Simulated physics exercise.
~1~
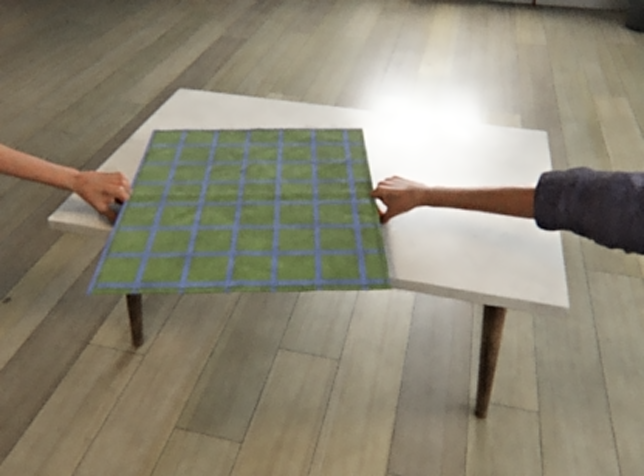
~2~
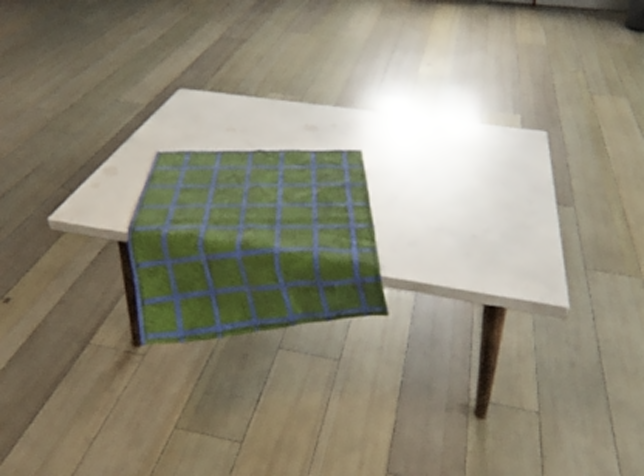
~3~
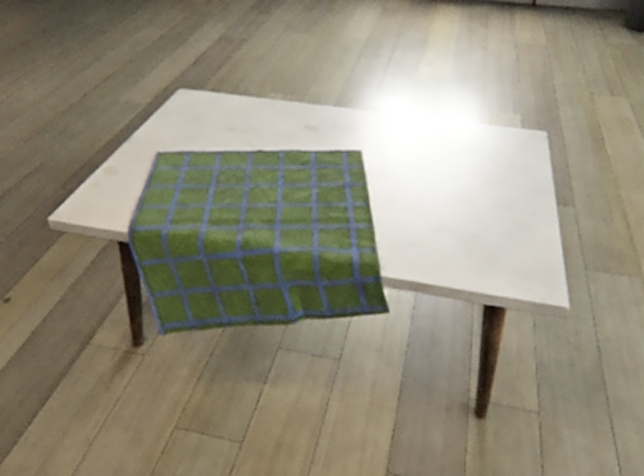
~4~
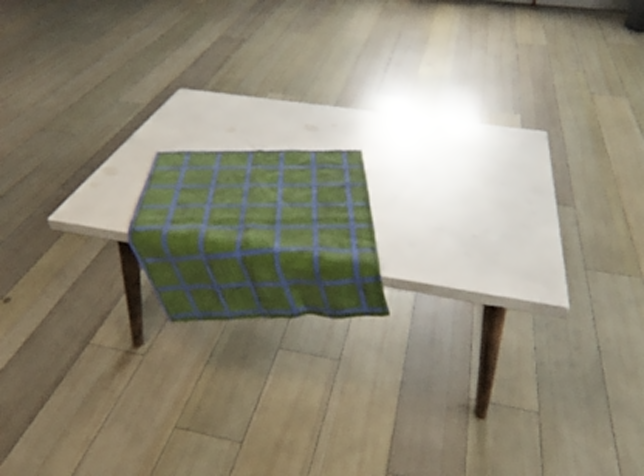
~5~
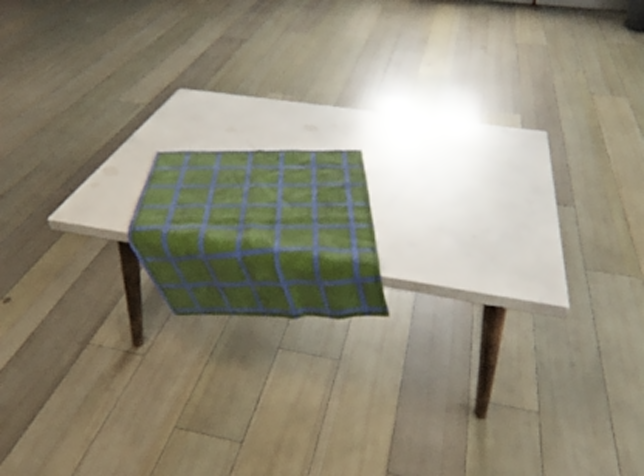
Two hands, one reaching in from the left and a dark-sleeved one from the right, hold a green tea towel with a blue grid level over the front edge of a low white table. The table stands on dark tapered legs on a grey-brown plank floor, seen from above, with a bright glare on its top. The hands let go and are gone, and the front part of the towel drops and folds down over the edge. The hanging part swings and ripples slightly, then settles. The towel stays on, with most of it lying on the top.
